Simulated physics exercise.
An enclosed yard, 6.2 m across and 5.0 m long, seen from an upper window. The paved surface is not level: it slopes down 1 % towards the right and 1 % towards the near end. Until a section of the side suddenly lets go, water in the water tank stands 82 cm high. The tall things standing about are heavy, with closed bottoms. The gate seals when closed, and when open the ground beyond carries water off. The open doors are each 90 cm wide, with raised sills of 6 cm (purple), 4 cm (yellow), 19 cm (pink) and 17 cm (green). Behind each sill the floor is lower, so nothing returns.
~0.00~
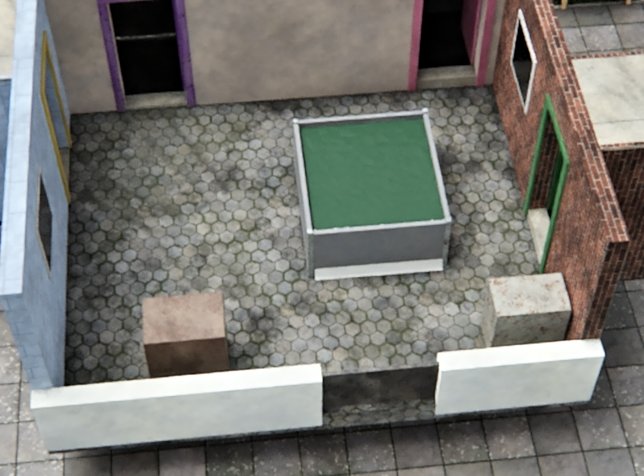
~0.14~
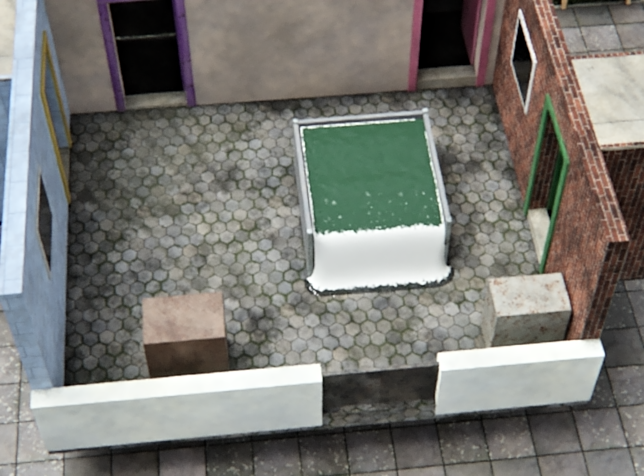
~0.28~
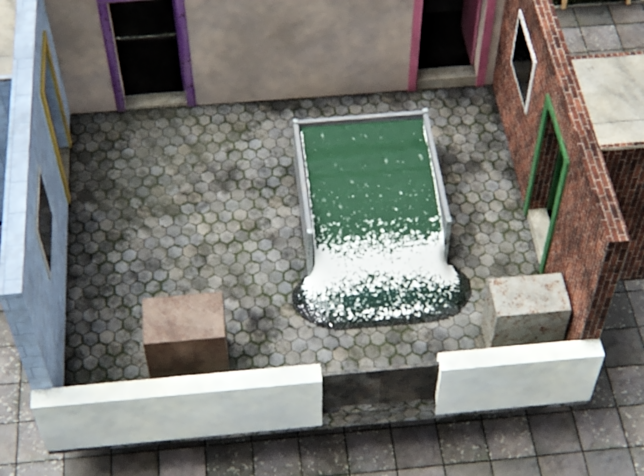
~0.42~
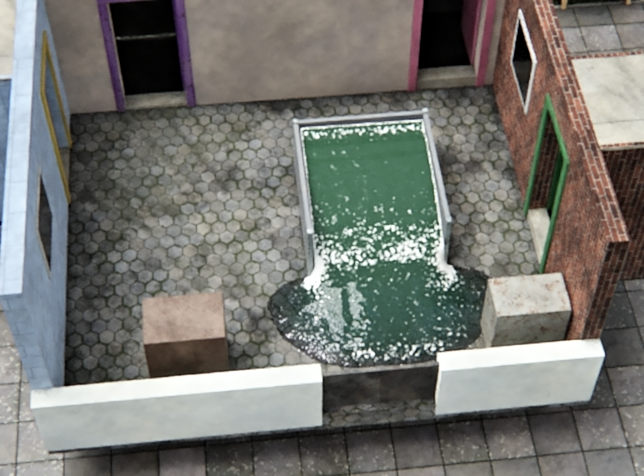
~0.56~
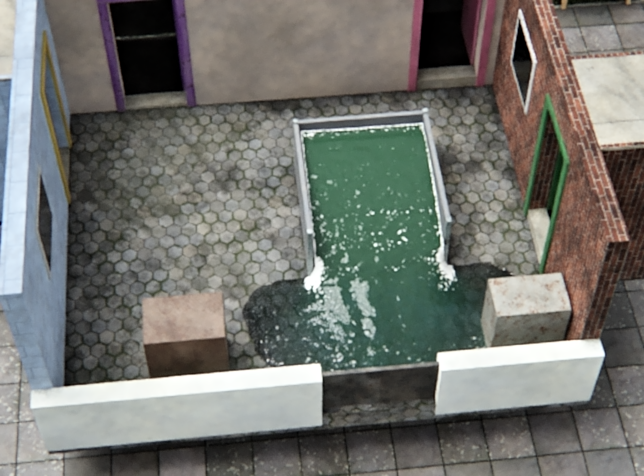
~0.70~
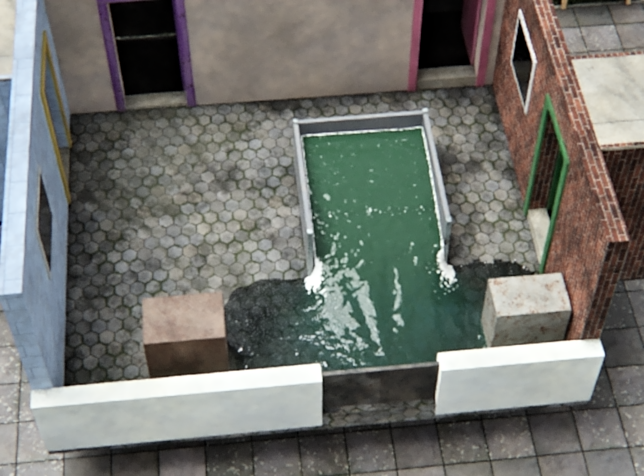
Green water pours from the near side of a tank and spreads across the paved yard.
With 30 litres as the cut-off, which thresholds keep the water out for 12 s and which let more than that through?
At the end, the purple door surpasses the limit. The yellow door surpasses the limit. The pink door falls short of the limit. The green door falls short of the limit.
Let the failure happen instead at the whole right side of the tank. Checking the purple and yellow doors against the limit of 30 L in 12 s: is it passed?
Purple short, yellow beyond.
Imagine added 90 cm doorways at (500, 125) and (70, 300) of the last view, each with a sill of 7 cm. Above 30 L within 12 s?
Well, the first is beyond the mark and the second is shy of the mark.
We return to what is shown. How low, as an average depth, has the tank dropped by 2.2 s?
The average depth is around 20 cm.
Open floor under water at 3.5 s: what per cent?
Near 85 per cent is wet.
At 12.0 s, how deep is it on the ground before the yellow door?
The mean depth is around 3.0 cm.
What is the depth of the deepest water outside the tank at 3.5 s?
Around 29 centimetres deep.
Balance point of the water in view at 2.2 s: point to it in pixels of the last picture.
Its balance point lies near (371, 315).
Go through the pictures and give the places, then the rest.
In the first picture, the water tank at (370, 174) is whole and still, 82 cm deep.
In the second picture, the front is at (309, 281), 0.9 m from the gap at (378, 252); 0.4 m2 of floor is under water; 82 cm left at the back of the water tank.
In the third picture, the front is at (464, 295), 1.2 m from the gap at (378, 256); 1.5 m2 of floor is under water; 80 cm left at the back of the water tank.
In the fourth picture, the front is at a hidden place, 1.6 m from the gap at (377, 257); 3.1 m2 of floor is under water; 72 cm left at the back of the water tank.
In the fifth picture, water pours out at (377, 258) and has run 2.1 m, to a hidden place; typically 10 cm deep outside, 71 cm at the water tank's back.
In the sixth picture, water pours out at (377, 259) and has run 2.4 m, to a hidden place; typically 10 cm deep outside, 68 cm at the water tank's back.
After 1.4 s water covers 25 % of the floor and is deepest (64 cm) near (564, 375); purple door not reached, yellow door not reached, pink door not reached, green door not reached.
After 2.2 s water covers 35 % of the floor and is deepest (66 cm) near (564, 375); purple door not reached, yellow door not reached, pink door not reached, green door 7 cm at the sill, 0 L in.
After 3.5 s water covers 85 % of the floor and is deepest (29 cm) near (80, 418); purple door not reached, yellow door 2 cm at the sill, 0 L in, pink door 12 cm at the sill, 0 L in, green door 21 cm at the sill, 3 L in.
After 7.0 s water covers 100 % of the floor and is deepest (16 cm) near (161, 173); purple door 12 cm at the sill, 93 L in, yellow door 9 cm at the sill, 27 L in, pink door 9 cm at the sill, 2 L in, green door 9 cm at the sill, 13 L in.
After 12.0 s water covers 95 % of the floor and is deepest (16 cm) near (548, 315); purple door 2 cm at the sill, 118 L in, yellow door 3 cm at the sill, 65 L in, pink door 10 cm at the sill, 2 L in, green door 14 cm at the sill, 13 L in.
